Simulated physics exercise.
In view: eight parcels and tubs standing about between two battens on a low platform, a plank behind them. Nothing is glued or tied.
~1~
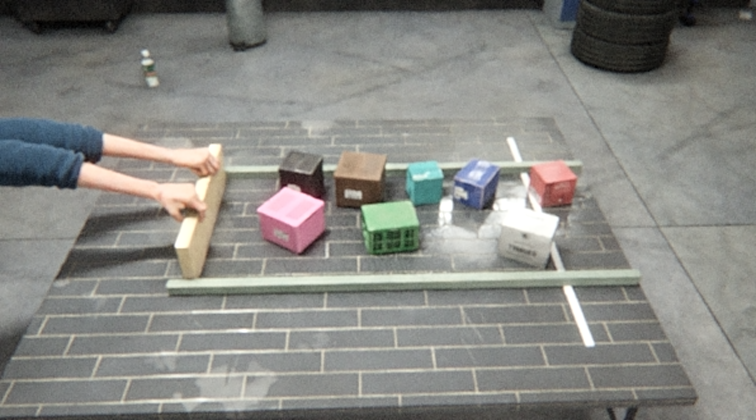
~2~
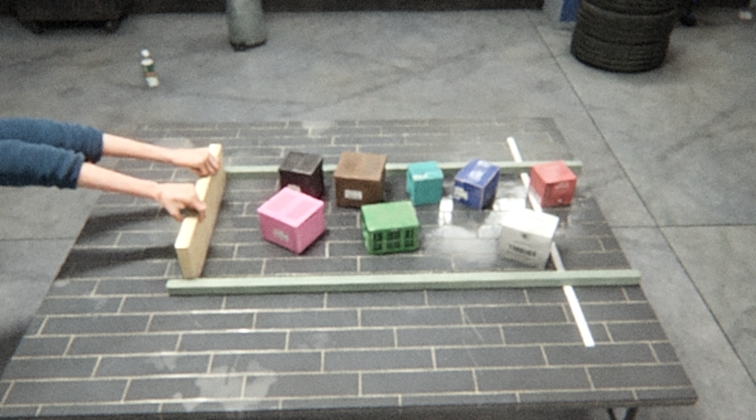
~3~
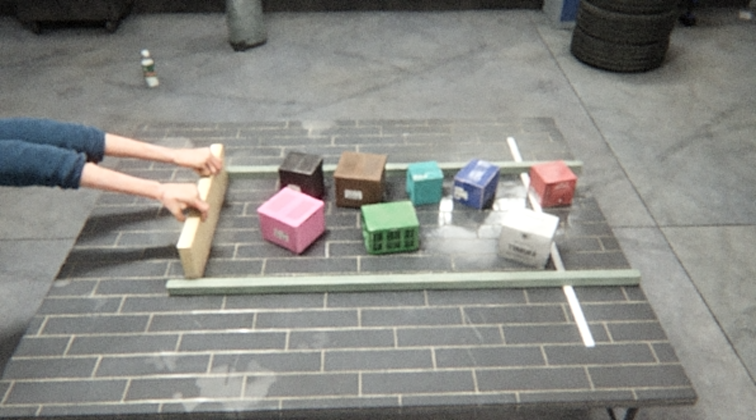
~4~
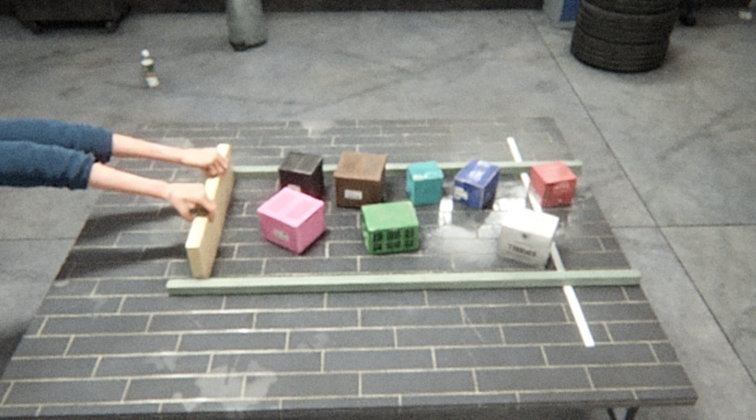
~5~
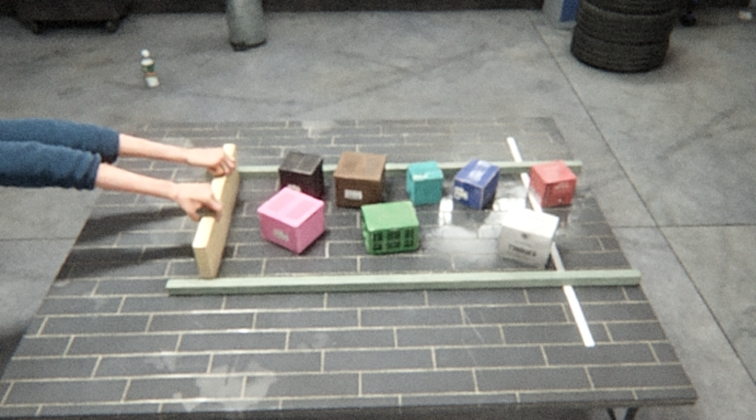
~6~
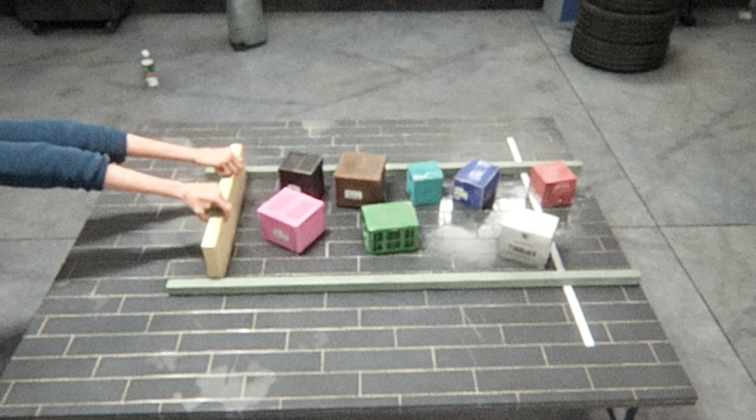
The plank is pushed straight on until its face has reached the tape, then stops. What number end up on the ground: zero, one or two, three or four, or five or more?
As it turns out, the number that fall off is three or four.
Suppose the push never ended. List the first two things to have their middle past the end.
The order is the red box, then the blue parcel.
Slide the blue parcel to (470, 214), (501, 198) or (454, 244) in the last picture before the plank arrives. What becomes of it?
In that order, it does not fall; comes down; goes over.
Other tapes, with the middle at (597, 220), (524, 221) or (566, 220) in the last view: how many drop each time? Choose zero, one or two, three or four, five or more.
One after another: Five or over; three to four; at least five.
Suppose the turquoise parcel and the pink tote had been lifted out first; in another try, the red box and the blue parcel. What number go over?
It would be 2 and 2.
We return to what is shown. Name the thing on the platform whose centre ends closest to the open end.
That is the brown tote.
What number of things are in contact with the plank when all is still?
3 of them.
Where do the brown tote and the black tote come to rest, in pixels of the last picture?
First (590, 177), then (548, 172).
Soon after, none off yet; red box at rest near (552, 184); white box at rest near (527, 236); blue parcel displaced a little near (489, 183).
In the end, the number that fall off is three or four; gone, turquoise parcel, blue parcel, white box and red box.
